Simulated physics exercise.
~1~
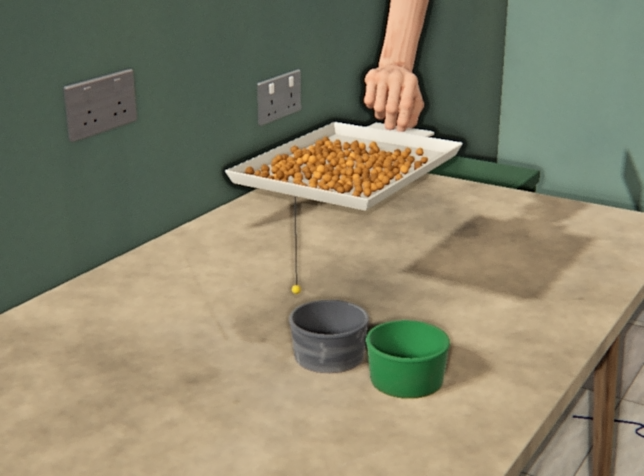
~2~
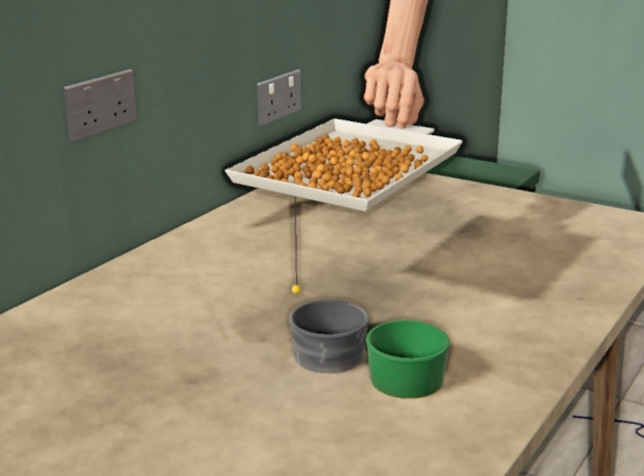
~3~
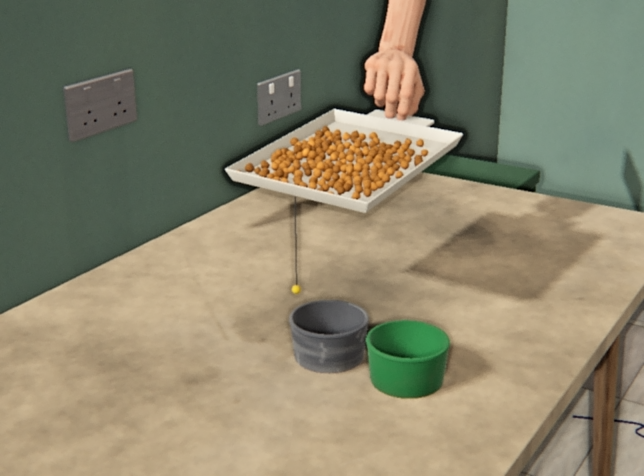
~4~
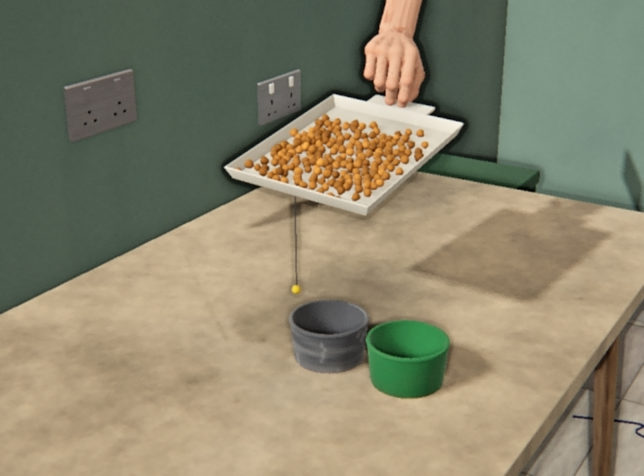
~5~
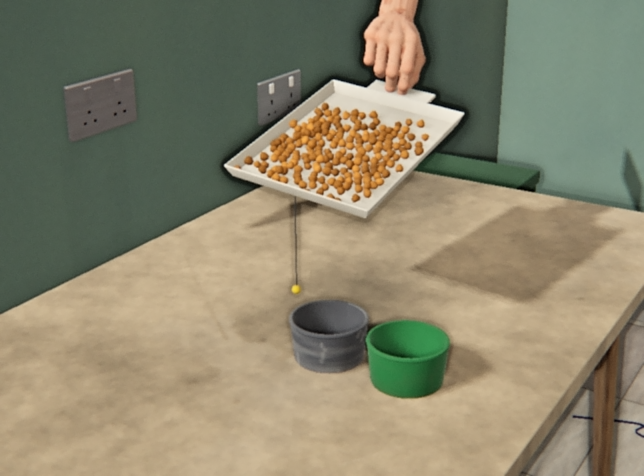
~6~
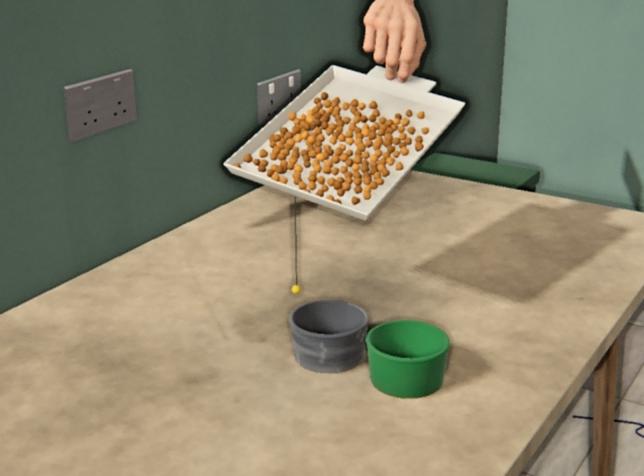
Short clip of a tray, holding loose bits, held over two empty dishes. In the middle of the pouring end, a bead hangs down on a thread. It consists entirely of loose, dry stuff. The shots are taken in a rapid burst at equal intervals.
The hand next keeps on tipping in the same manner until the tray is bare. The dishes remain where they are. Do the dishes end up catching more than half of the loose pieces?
Yes, turns out most of it gets caught in the end.
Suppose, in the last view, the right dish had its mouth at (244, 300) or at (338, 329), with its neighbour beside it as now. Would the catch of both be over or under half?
Together the dishes get less than a half first, then beyond half.
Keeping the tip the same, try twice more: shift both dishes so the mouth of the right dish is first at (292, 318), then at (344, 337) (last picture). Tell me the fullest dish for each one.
Trial one goes to the one to the right, trial two to the one to the right.
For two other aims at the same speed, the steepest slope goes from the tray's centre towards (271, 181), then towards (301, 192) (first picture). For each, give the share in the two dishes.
For the first aim it is 0 in a hundred, for the second 20 in a hundred.
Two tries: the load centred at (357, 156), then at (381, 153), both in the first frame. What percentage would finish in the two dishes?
You'd see roughly 70 per cent first and roughly 60 per cent second.
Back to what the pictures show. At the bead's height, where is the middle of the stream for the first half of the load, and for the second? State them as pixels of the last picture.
Close to (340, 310), then close to (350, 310).
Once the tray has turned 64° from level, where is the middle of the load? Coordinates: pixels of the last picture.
(334, 181).
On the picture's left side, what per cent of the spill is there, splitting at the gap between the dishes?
Around 70 per cent, give or take.
Soon, tray tipped steeply; most on the tray; a stray few in the right dish; a stray few in the left dish; a stray few outside both; a small part in the air.
A while on, tray tipped past a quarter turn; a stray few on the tray; about a quarter in the right dish; about half in the left dish; about a quarter outside both; a small part in the air.
Towards the end, tray tipped past a quarter turn; about a quarter in the right dish; about half in the left dish; about a third outside both.
Finally, tray tipped past a quarter turn; about a quarter in the right dish; about half in the left dish; about a third outside both.
